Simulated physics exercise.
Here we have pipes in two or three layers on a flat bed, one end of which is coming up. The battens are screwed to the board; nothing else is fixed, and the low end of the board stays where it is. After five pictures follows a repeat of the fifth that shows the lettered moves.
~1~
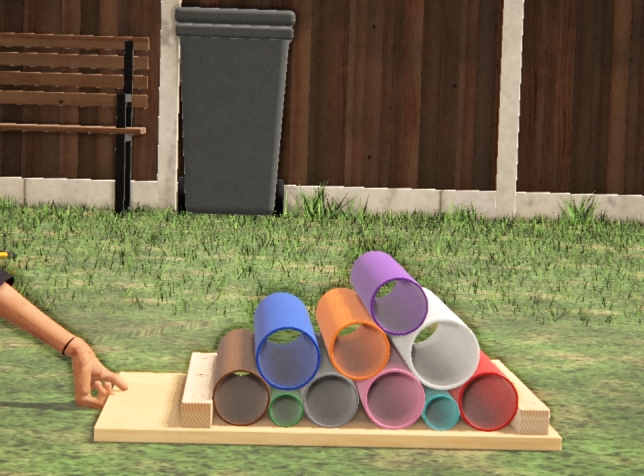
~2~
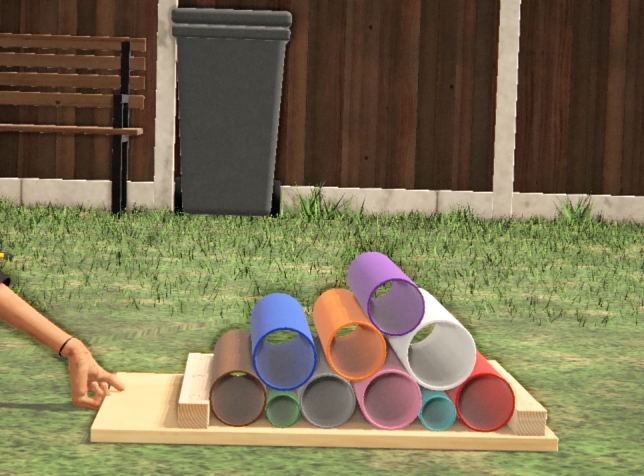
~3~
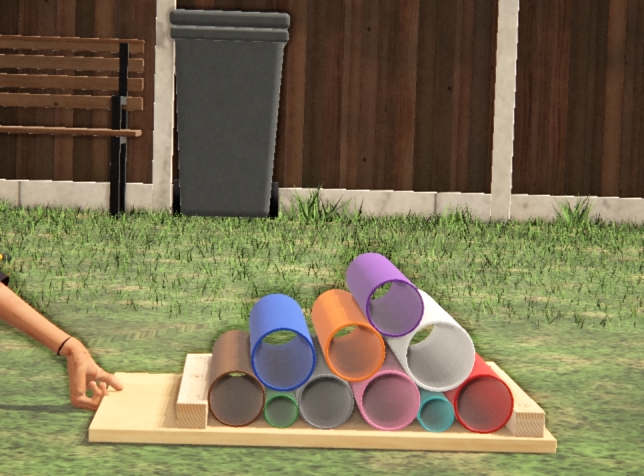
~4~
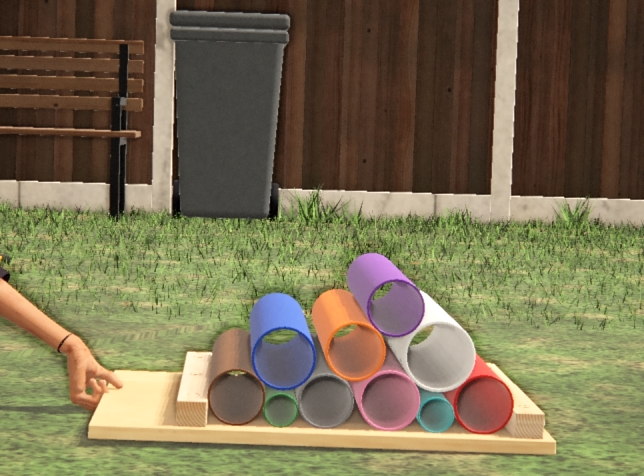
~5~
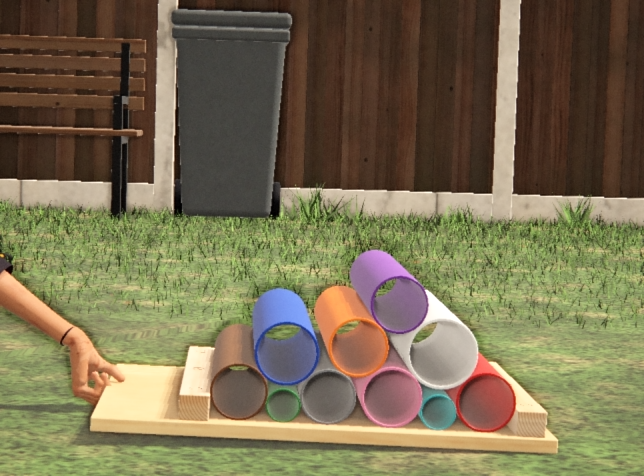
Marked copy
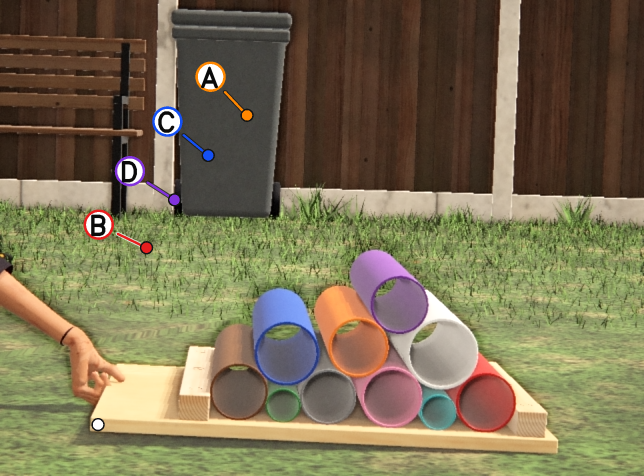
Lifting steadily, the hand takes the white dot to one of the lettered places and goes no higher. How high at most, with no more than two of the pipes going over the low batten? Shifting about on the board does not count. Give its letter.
It can be raised to C.
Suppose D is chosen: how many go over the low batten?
It comes to none.
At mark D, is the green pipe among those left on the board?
Yes, with D.
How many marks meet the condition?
The number is three.
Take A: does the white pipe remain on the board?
No, with A.
On the marked copy, A at (247, 115); B at (147, 248); C at (208, 156); D at (174, 200); the white dot at (98, 425).
Following C. Soon after the start, board at 20°.
Later, board at 38°.
In the end, board at 38°, none over the low batten.
As for the rest, A three over the low batten (orange, white, purple); B none over the low batten; D none over the low batten.
